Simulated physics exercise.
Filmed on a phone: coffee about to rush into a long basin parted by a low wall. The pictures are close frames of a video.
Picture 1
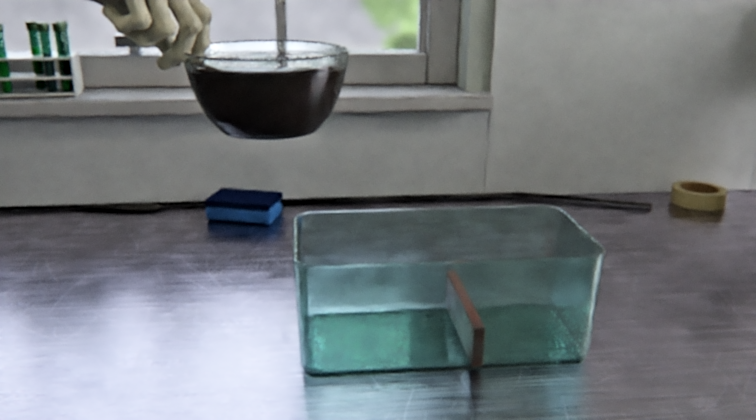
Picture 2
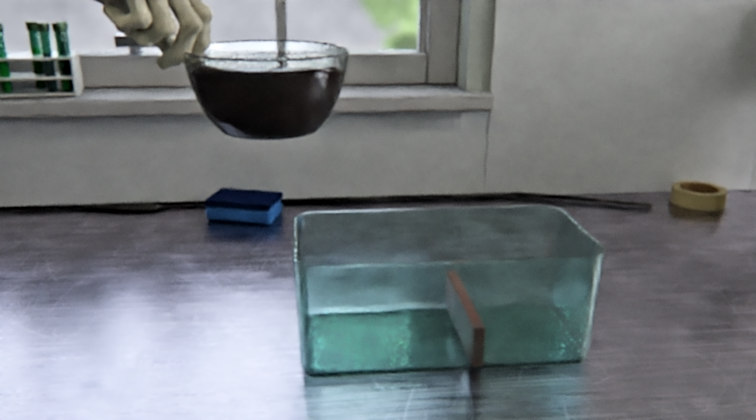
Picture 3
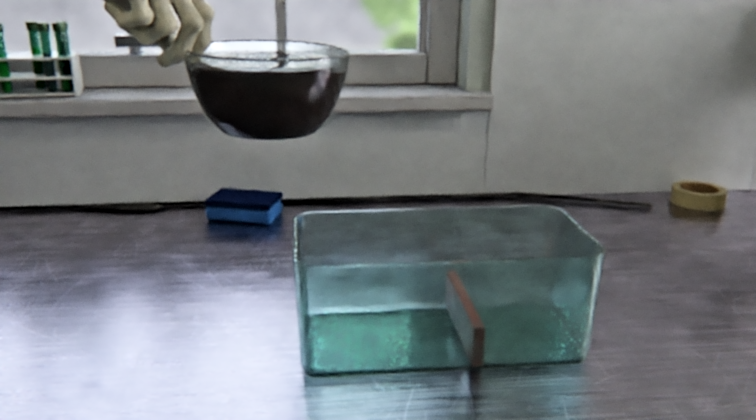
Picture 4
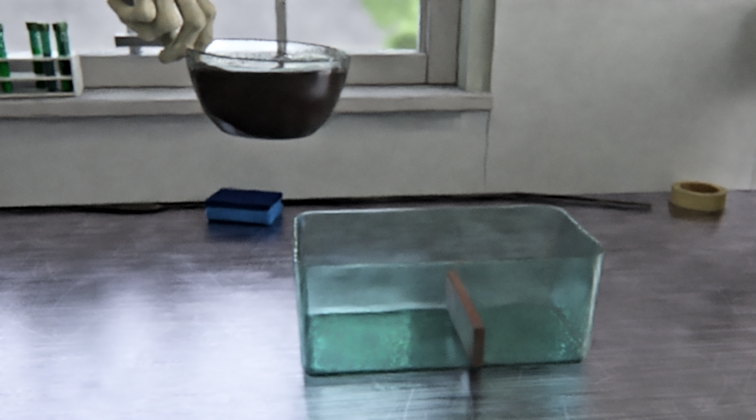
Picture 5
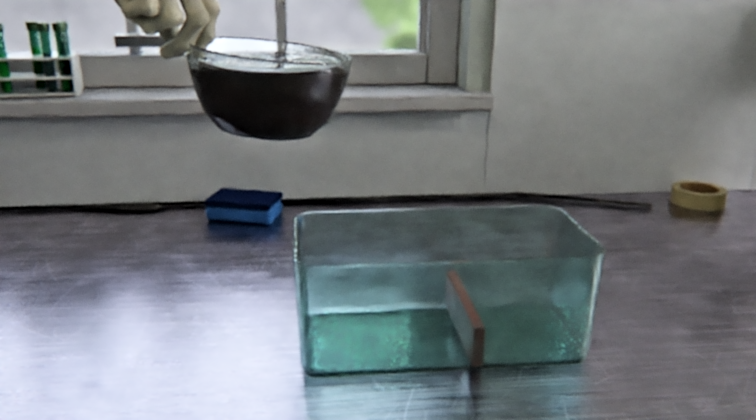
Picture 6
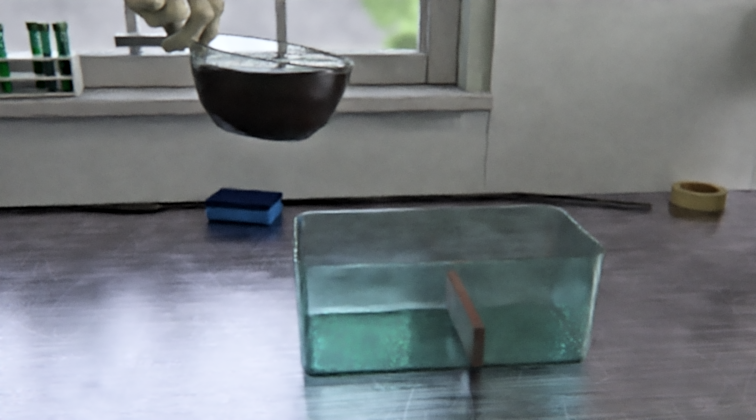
A pale hand held a glass bowl of dark liquid above a long clear basin parted by a low wall, keeping it level at first, then tilting it slightly to the right.
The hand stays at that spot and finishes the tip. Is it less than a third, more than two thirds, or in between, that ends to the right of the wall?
In the end under a third is right of the wall.
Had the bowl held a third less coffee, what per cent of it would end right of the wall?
Roughly 5 in a hundred.
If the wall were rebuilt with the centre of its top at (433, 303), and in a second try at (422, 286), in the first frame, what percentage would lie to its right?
In turn 35 and 45 in a hundred.
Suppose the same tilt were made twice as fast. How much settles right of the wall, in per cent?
Close to 10 per cent.
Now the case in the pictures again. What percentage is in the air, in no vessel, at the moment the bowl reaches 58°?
Close to 30 per cent.
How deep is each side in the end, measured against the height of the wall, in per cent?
Left: 70 %. Right: 0 %.
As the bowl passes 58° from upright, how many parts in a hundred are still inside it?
Roughly 55 in a hundred.
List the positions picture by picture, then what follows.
In the first picture, tilt 0°; pouring edge (347, 51); surface from (190, 62) to (343, 61); the long basin's rim runs from (295, 239) to (582, 230); the wall's top is at (464, 298).
In the second picture, tilt 0°; pouring edge (347, 52); surface from (190, 61) to (342, 61).
In the third picture, tilt 2°; pouring edge (348, 53); surface from (191, 61) to (343, 62).
In the fourth picture, tilt 4°; pouring edge (349, 56); surface from (192, 61) to (345, 64).
In the fifth picture, tilt 6°; pouring edge (350, 60); surface from (194, 61) to (345, 62).
In the sixth picture, tilt 10°; pouring edge (352, 65); surface from (197, 61) to (348, 63).
A moment on, the bowl is tipped part way and 53 per cent is still to pour, 16 is left of the wall and 0 right of it.
Next, the bowl is tipped on its side and 7 per cent is still to pour, 82 is left of the wall and 1 right of it.
Then the bowl is tipped on its side and 0 per cent is still to pour, 97 is left of the wall and 2 right of it.
Later the bowl is tipped on its side and 0 per cent is still to pour, 97 is left of the wall and 2 right of it.
In the end 97 per cent lies left of the wall, 2 right of it and 1 outside.
